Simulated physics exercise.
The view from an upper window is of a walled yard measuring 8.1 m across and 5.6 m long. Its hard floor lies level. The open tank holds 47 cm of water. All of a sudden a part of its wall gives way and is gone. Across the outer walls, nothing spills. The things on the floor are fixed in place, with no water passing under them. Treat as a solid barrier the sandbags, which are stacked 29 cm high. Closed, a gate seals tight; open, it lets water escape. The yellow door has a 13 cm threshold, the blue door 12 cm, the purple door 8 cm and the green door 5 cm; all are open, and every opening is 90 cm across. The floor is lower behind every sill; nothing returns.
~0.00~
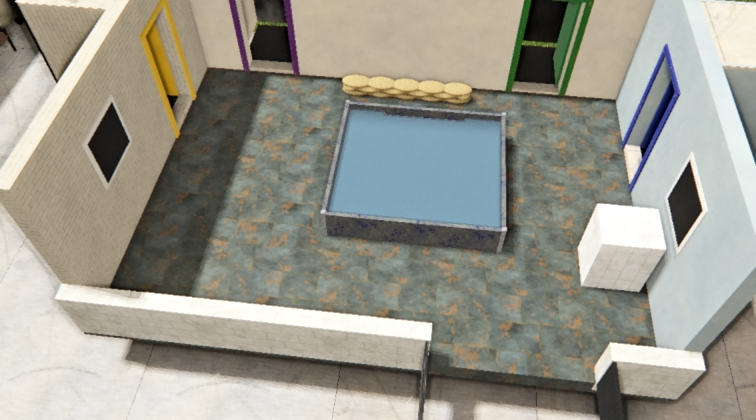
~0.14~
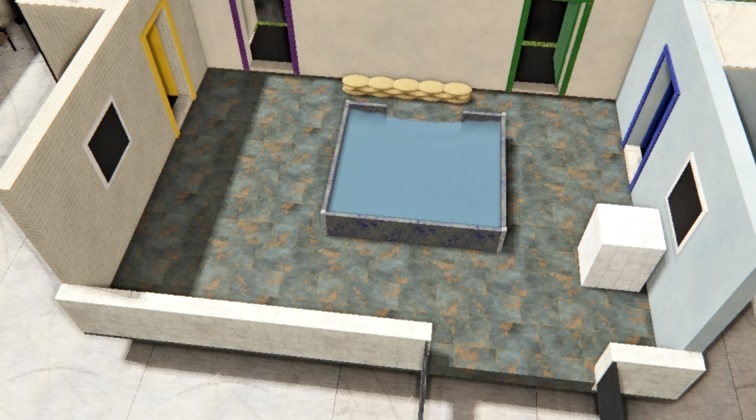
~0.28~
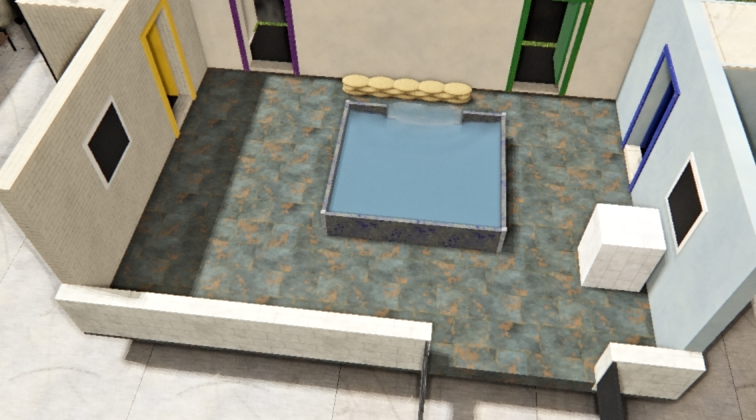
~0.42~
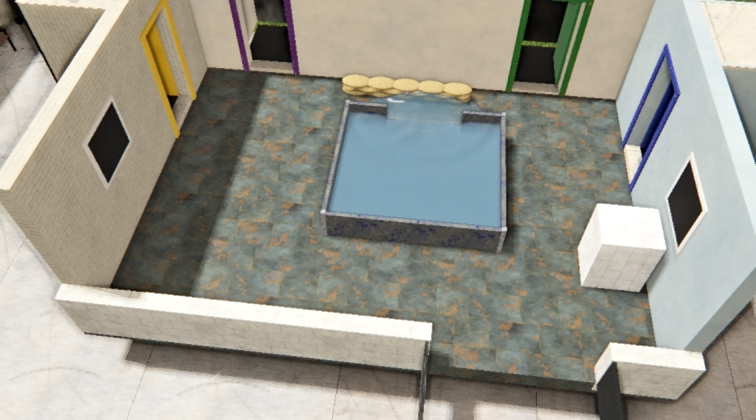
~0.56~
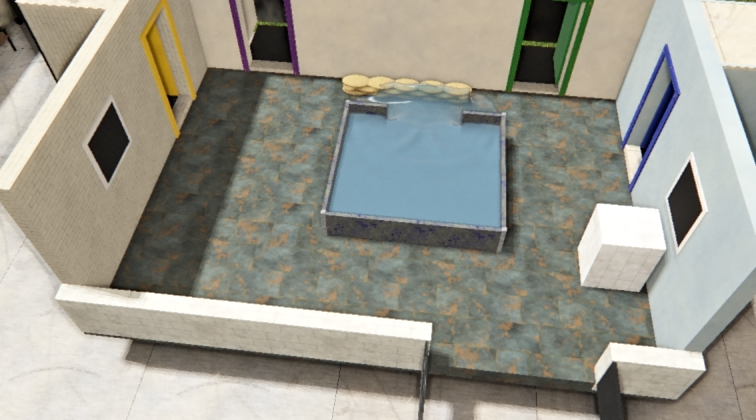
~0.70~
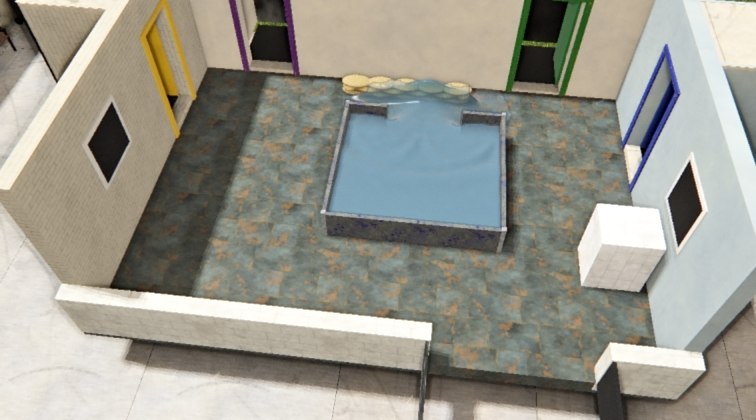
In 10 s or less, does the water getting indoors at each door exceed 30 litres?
Yellow door: Does not exceed it; blue door: Does not exceed it; purple door: Does not exceed it; green door: Exceeds it.
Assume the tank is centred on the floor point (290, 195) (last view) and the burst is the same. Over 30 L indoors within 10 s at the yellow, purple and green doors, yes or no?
Checking each door against the limit: Yellow does not exceed it, purple tops it, green does not exceed it.
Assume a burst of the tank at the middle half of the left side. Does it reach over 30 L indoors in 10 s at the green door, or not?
Then: Green short of it.
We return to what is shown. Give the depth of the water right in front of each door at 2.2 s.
Depth readings (cm): Yellow = 0; blue = 2; purple = 3; green = 8.
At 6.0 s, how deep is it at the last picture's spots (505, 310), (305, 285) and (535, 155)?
2, 0 and 2 cm, respectively.
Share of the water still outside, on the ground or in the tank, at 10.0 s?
About 94 per cent.
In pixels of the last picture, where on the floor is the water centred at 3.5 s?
The water's centre is around (415, 152).
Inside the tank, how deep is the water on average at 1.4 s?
The mean depth is around 37 cm.
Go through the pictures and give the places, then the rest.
In the first frame, still water, 47 cm deep, in the open tank at (419, 164).
In the second frame, water pours out on the open tank's far side and has run 0.7 m, to a hidden place; typically 5 cm deep outside, 47 cm at the open tank's back.
In the third frame, water pours out on the open tank's far side and has run 0.9 m, to a hidden place; typically 8 cm deep outside, 47 cm at the open tank's back.
In the fourth frame, water pours out on the open tank's far side and has run 1.2 m, to (474, 107); typically 10 cm deep outside, 47 cm at the open tank's back.
In the fifth frame, the front is at (361, 98), 1.5 m from the gap on the open tank's far side; 1.7 m2 of floor is under water; 47 cm left at the back of the open tank.
In the sixth frame, the front is at (490, 90), 1.8 m from the gap on the open tank's far side; 2.1 m2 of floor is under water; 47 cm left at the back of the open tank.
After 1.4 s water covers 15 % of the floor and is deepest (42 cm) near (420, 103); yellow door not reached, blue door not reached, purple door not reached, green door 7 cm at the sill, 0 L in.
After 2.2 s water covers 35 % of the floor and is deepest (39 cm) near (430, 104); yellow door not reached, blue door not reached, purple door 3 cm at the sill, 0 L in, green door 8 cm at the sill, 6 L in.
After 3.5 s water covers 45 % of the floor and is deepest (26 cm) near (611, 112); yellow door 16 cm at the sill, 3 L in, blue door 15 cm at the sill, 3 L in, purple door 5 cm at the sill, 0 L in, green door 8 cm at the sill, 22 L in.
After 6.0 s water covers 70 % of the floor and is deepest (20 cm) near (419, 109); yellow door 10 cm at the sill, 10 L in, blue door 8 cm at the sill, 6 L in, purple door 10 cm at the sill, 3 L in, green door 10 cm at the sill, 47 L in.
After 10.0 s water covers 95 % of the floor and is deepest (12 cm) near (418, 122); yellow door 10 cm at the sill, 10 L in, blue door 7 cm at the sill, 6 L in, purple door 5 cm at the sill, 5 L in, green door 8 cm at the sill, 82 L in.
